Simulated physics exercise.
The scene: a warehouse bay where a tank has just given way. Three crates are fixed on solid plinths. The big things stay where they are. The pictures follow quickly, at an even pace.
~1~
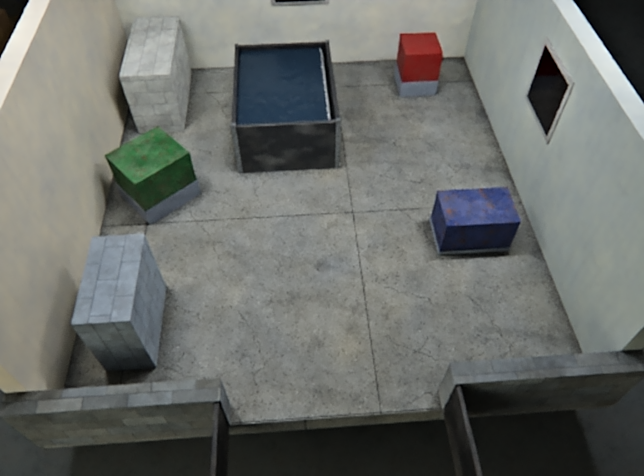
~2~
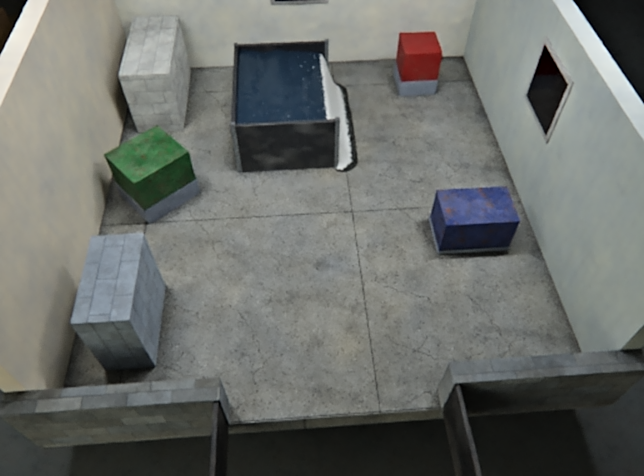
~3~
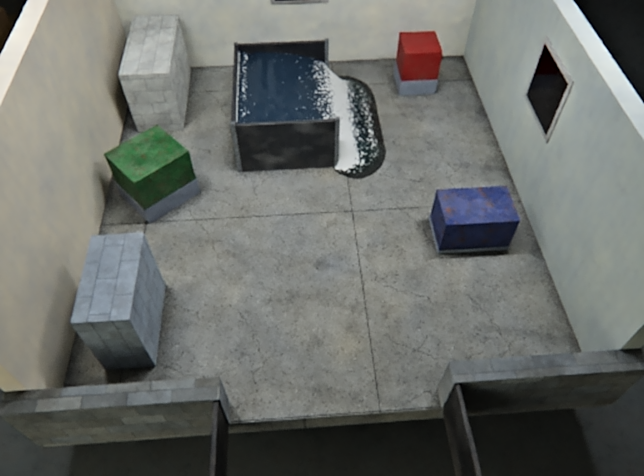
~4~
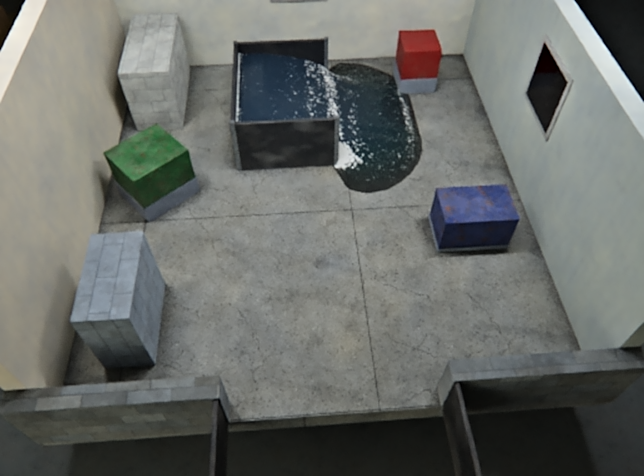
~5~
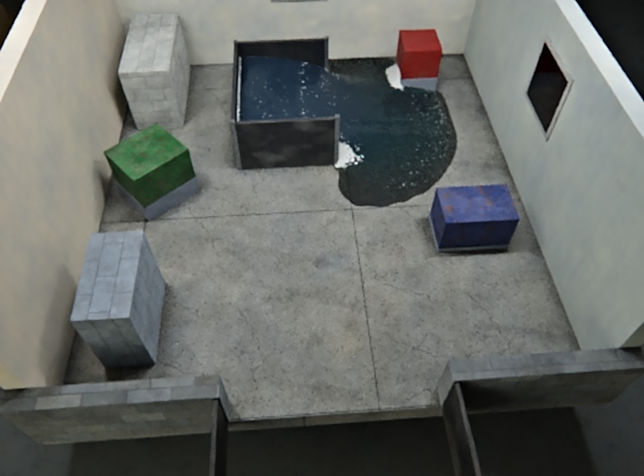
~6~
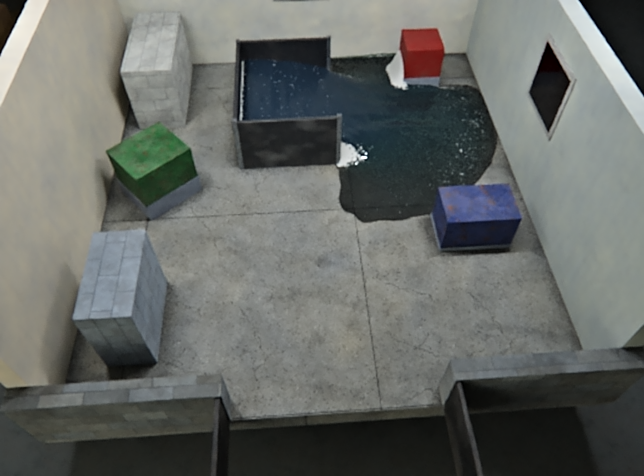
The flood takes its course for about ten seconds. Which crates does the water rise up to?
In the end: The blue crate is wetted; the green crate escapes dry; the red crate is wetted.
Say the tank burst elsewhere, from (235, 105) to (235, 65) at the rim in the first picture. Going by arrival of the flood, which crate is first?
That is the green-painted one.
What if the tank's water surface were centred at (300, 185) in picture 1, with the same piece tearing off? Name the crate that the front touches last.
I say the crate marked green.
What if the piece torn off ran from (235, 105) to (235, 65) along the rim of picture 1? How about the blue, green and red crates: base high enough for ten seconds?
In short: The blue one is topped; the green one ends up wet; the red one is safe.
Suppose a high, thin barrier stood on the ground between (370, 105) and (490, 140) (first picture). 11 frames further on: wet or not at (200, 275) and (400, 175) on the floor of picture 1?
As listed: Clear, awash.
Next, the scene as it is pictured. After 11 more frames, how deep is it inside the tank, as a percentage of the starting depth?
Some 18 per cent.
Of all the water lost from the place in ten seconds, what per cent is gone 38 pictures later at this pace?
I make it 30 per cent.
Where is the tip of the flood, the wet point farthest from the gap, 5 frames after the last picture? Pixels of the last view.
Around (536, 242).
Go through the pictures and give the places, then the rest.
The first picture shows the water tank at (284, 85) is whole and still.
In the second picture, water pours out at (329, 111) and has run to a hidden place.
In the third picture, the front is at (364, 173), out from the gap at (329, 112).
In the fourth picture, water pours out at (329, 112) and has run to (362, 67).
In the fifth picture, water pours out at (329, 112) and has run to (452, 145).
In the sixth picture, the front is at (482, 103), out from the gap at (331, 113).
A moment on, water covers 30 % of the floor; the blue crate water round its plinth, the green crate not reached, the red crate water round its plinth.
Next, water covers 40 % of the floor; the blue crate water round its plinth, the green crate not reached, the red crate water round its plinth.
Then, water covers 55 % of the floor; the blue crate water round its plinth, the green crate not reached, the red crate water round its plinth.
Later, water covers 95 % of the floor; the blue crate water round its plinth, the green crate water round its plinth, the red crate water round its plinth.
In the end, water covers 100 % of the floor; the blue crate was topped, the green crate stayed above the water, the red crate was topped.
